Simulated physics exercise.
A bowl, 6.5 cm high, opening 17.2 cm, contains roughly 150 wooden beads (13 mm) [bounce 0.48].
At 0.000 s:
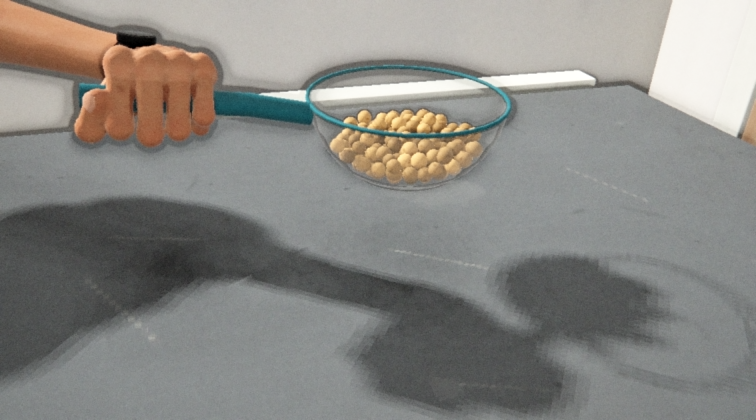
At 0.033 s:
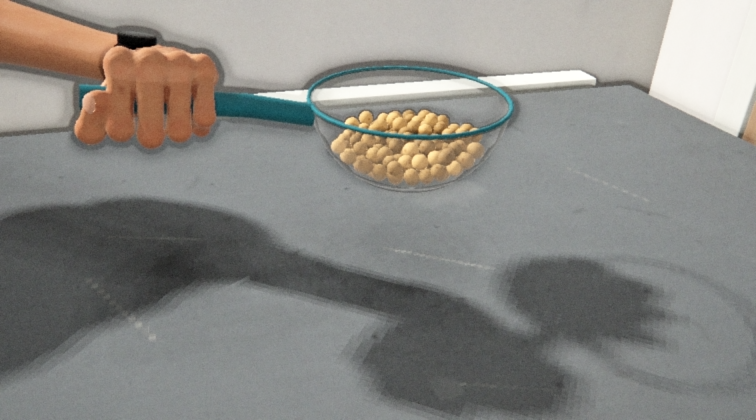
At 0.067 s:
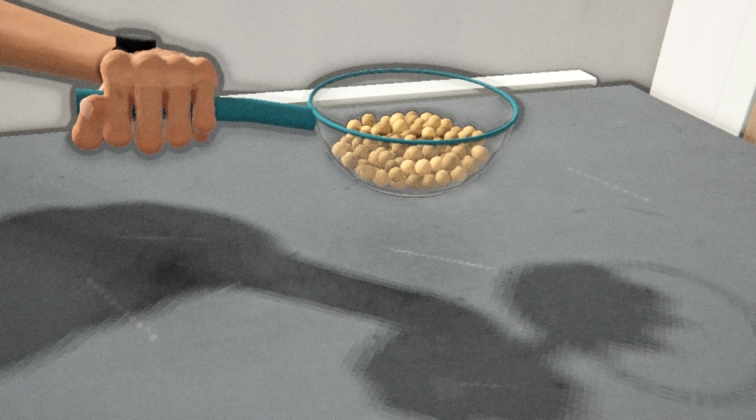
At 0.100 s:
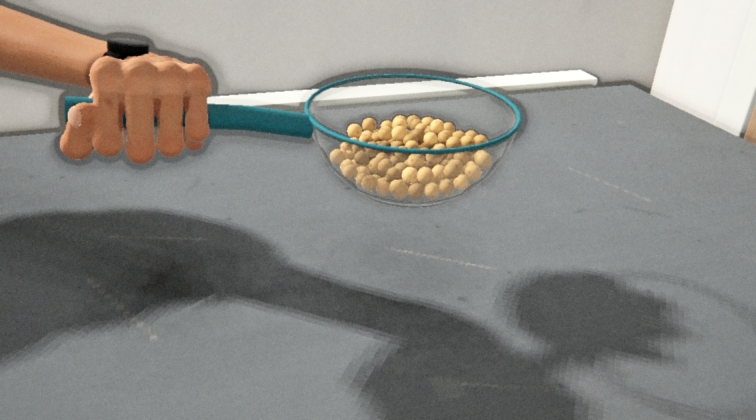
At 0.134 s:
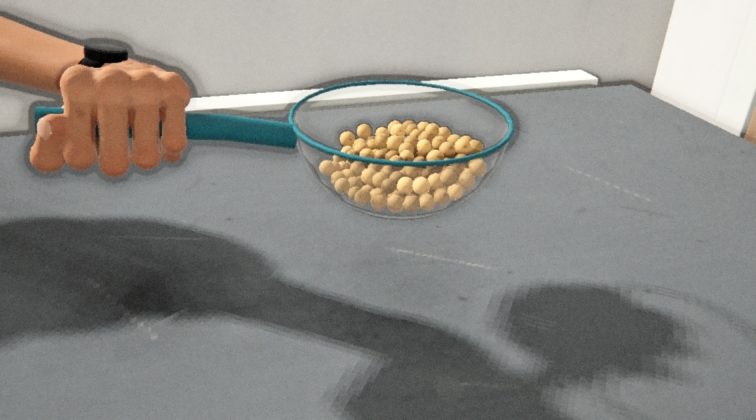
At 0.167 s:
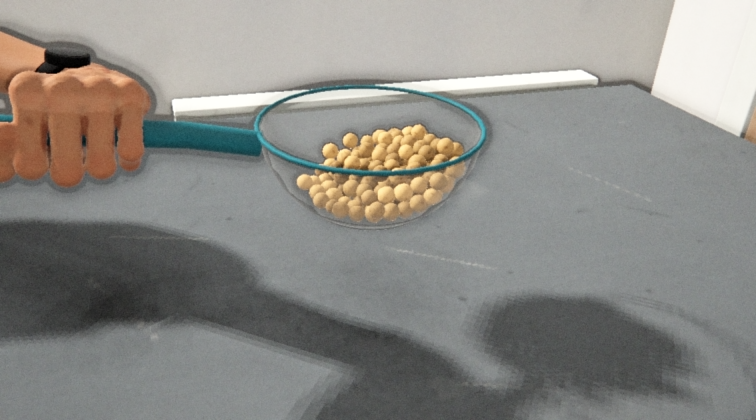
A hand lowers a clear, teal-rimmed bowl of wooden beads slightly, then draws it left.
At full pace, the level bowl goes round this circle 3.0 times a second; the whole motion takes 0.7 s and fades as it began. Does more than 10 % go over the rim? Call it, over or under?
My call: Over.
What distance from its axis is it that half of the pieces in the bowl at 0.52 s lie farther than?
I'd say close to 7.0 cm.
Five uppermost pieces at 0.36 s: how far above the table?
I'd say some 20 cm.
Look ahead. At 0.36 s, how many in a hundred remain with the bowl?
Roughly 75 %.
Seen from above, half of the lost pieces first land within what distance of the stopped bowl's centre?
I'd put it at around 40 cm.
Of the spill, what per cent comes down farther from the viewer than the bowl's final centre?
Share: Some 60 %.
After 0.36 s, bowl 75 %, in the air 25 %; middle of the pieces not yet landed near (289, 92).
After 0.52 s, bowl 35 %, fallen behind where it stops 5 %, in the air 55 %; middle of the pieces not yet landed near (417, 105).
After 0.67 s, bowl 20 %, fallen right of where it stops 25 %, fallen behind where it stops 25 %, fallen in front of where it stops 5 %, in the air 25 %; middle of the pieces not yet landed near (342, 251).
Then, at 0.82 s, bowl 20 %, fallen left of where it stops 10 %, fallen right of where it stops 30 %, fallen behind where it stops 25 %, fallen in front of where it stops 20 %; middle of the pieces not yet landed near (225, 141).
At rest (2.2 s), bowl 20 %, fallen left of where it stops 10 %, fallen right of where it stops 30 %, fallen behind where it stops 25 %, fallen in front of where it stops 20 %.
